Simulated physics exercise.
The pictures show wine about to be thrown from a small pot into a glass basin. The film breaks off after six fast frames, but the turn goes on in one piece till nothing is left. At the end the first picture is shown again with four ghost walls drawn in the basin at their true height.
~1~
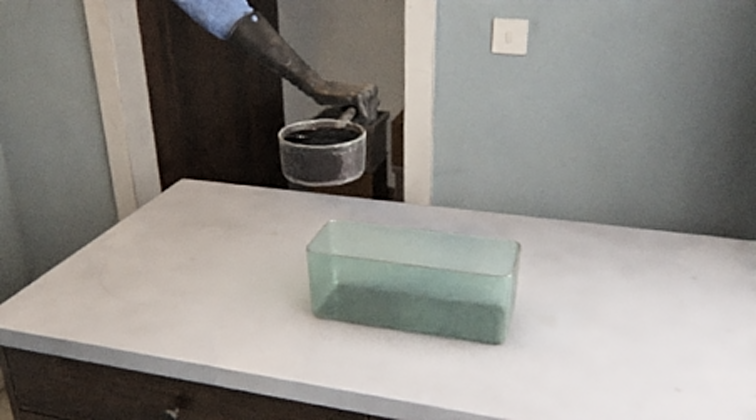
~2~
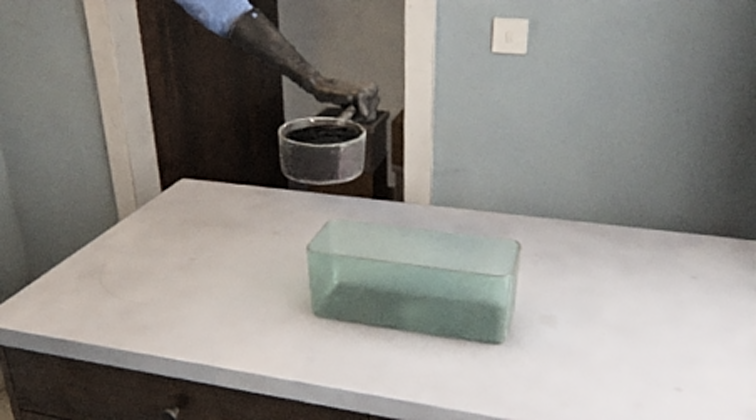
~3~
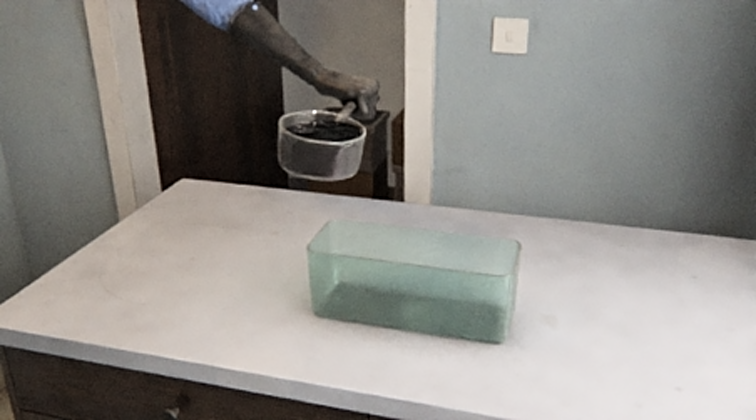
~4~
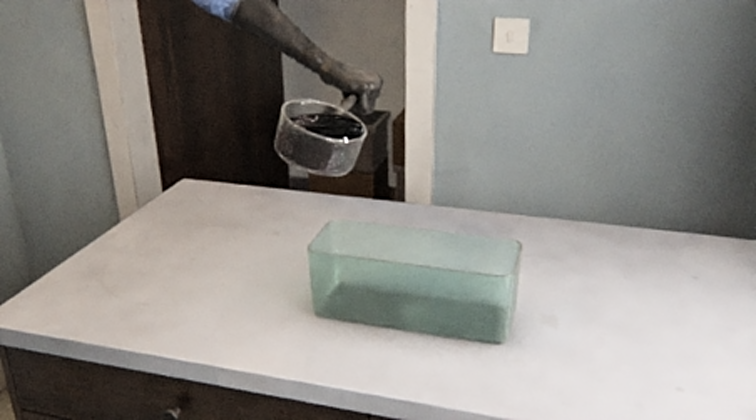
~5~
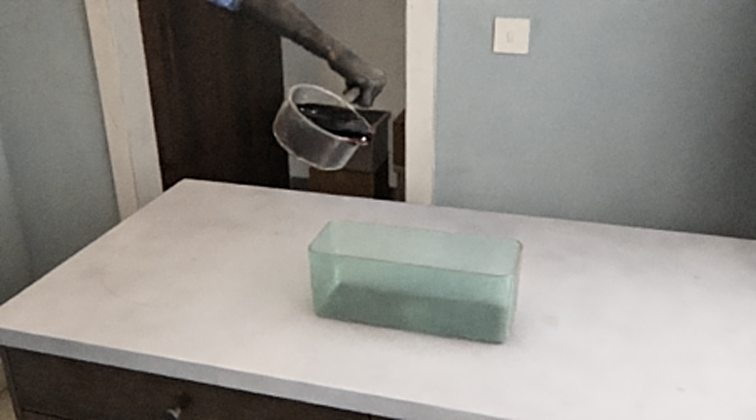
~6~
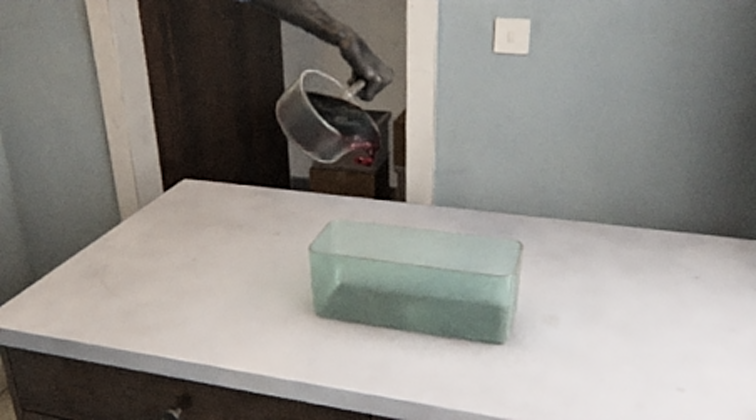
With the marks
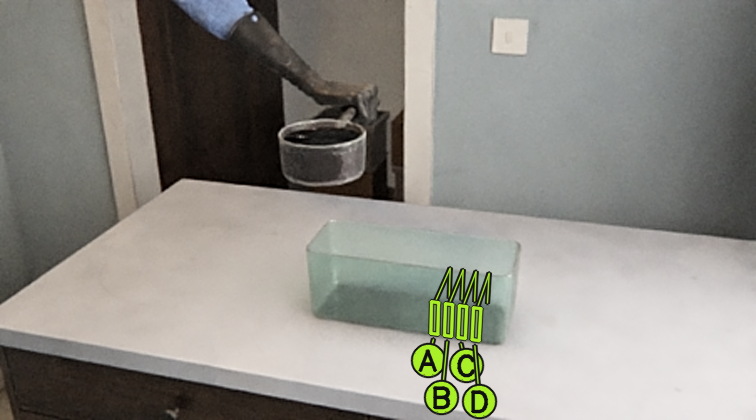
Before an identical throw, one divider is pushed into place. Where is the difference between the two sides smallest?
Take A.
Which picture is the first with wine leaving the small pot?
In picture 4.
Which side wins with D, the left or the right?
The left one.
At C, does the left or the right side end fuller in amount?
The left one.
On the marked copy, A at (433, 339); B at (447, 341); C at (460, 343); D at (474, 345).
If A is chosen, about 48 % ends left of the wall and 46 % right of it; 6 % is lost outside.
If B is chosen, about 74 % ends left of the wall and 21 % right of it; 5 % is lost outside.
If C is chosen, about 82 % ends left of the wall and 5 % right of it; 13 % is lost outside.
If D is chosen, about 92 % ends left of the wall and 3 % right of it; 5 % is lost outside.
